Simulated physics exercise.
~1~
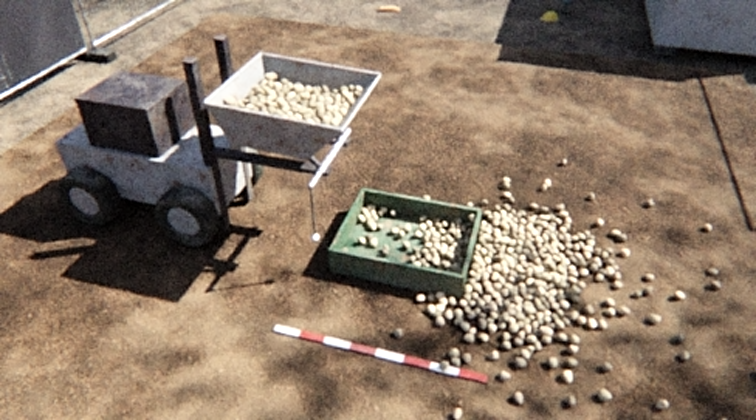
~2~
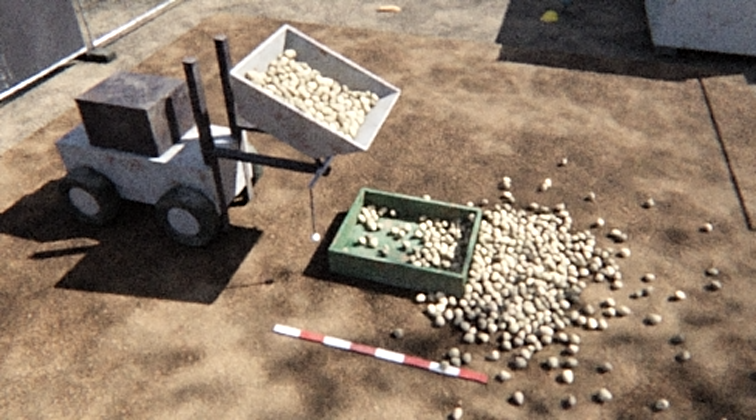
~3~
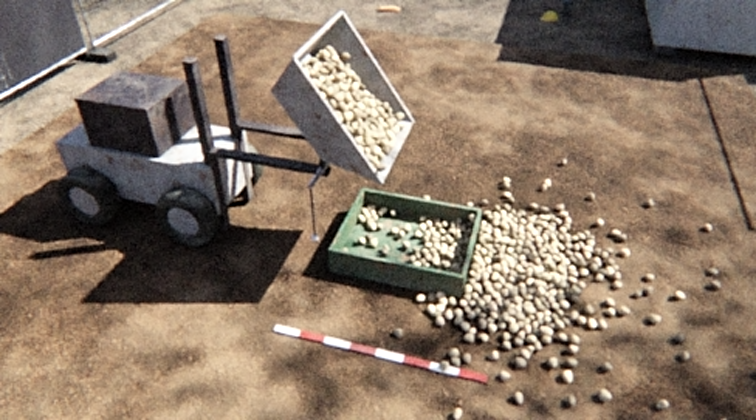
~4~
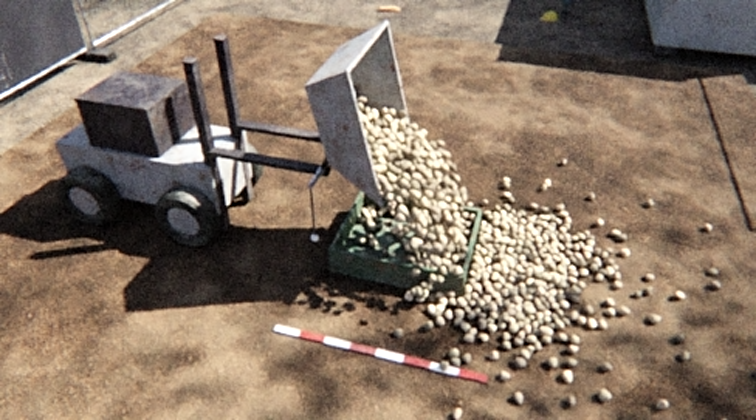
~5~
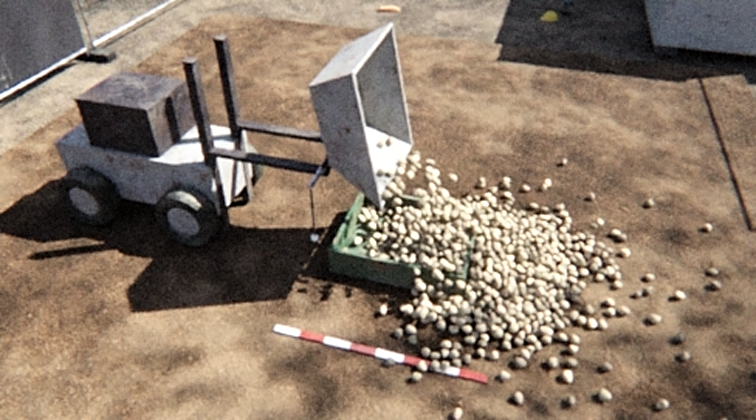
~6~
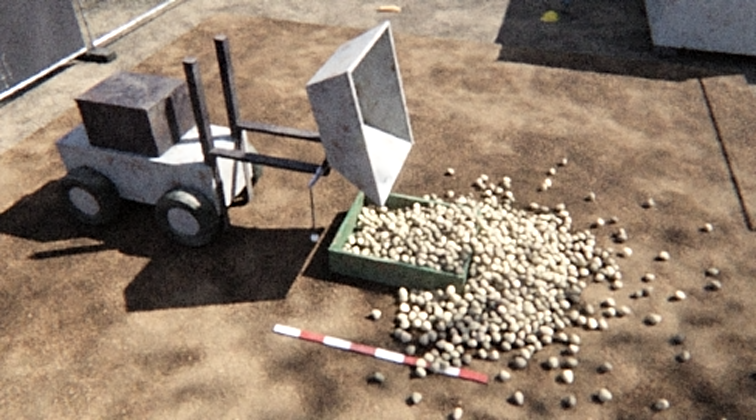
A sunlit patch of brown dirt is seen from above at an angle, with a dark fence at the upper left. On the left stands a small grey forklift with dark wheels, holding a pale skip full of cream-coloured stones. Beside it sits a green bin, partly filled, with a heap of similar stones spread to its right and a red and white staff in front. The skip tips steeply forward to the right, and its stones pour into the bin and over the heap. At the end the skip hangs tilted and empty above the well-filled bin and a larger pile.
